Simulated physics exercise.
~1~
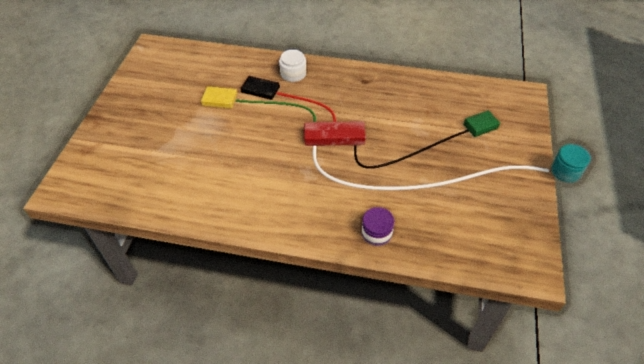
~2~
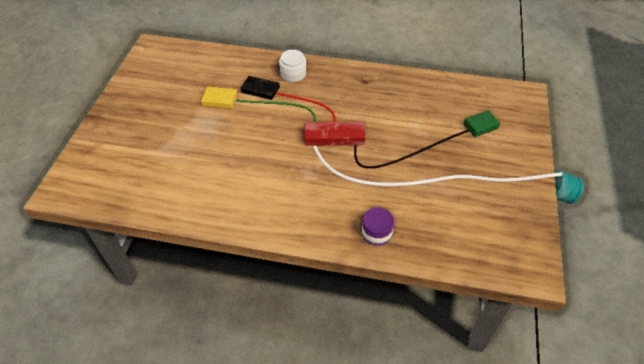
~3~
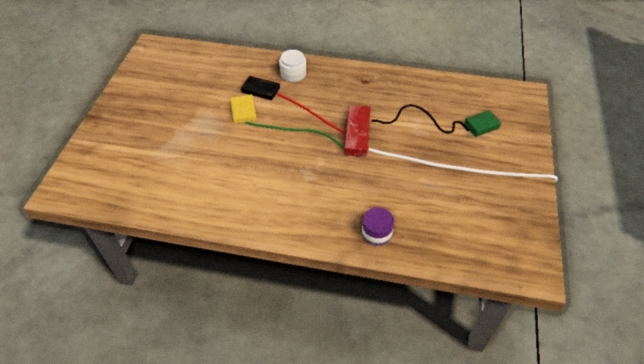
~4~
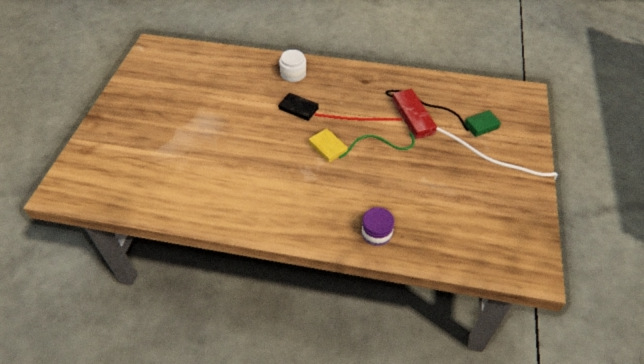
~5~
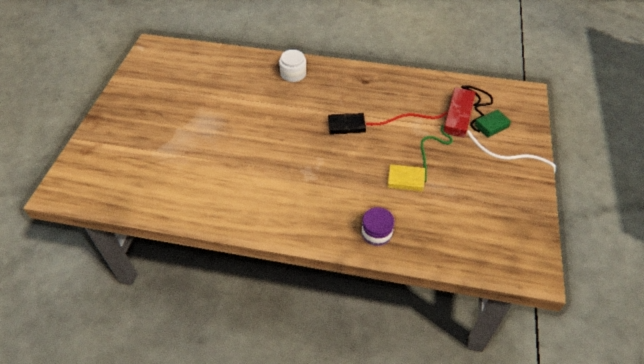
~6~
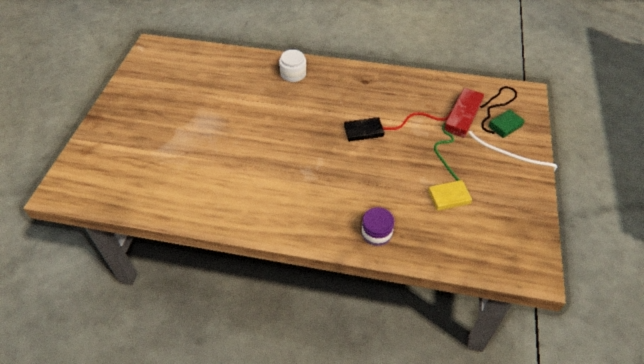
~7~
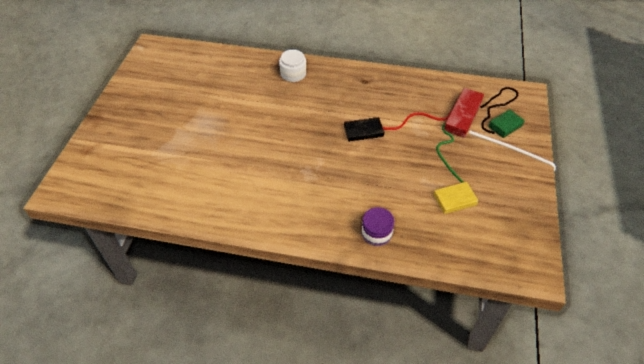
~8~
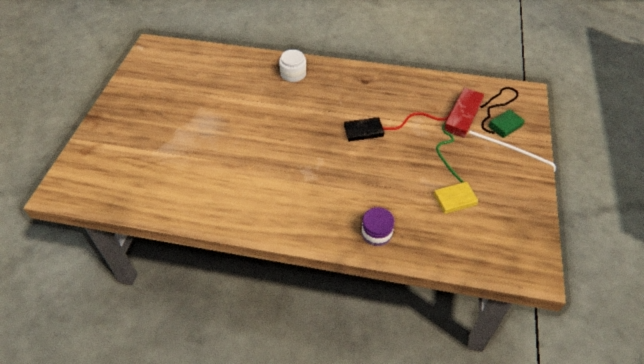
A teal speaker drops off the table's right edge, its cable dragging the connected blocks rightward.
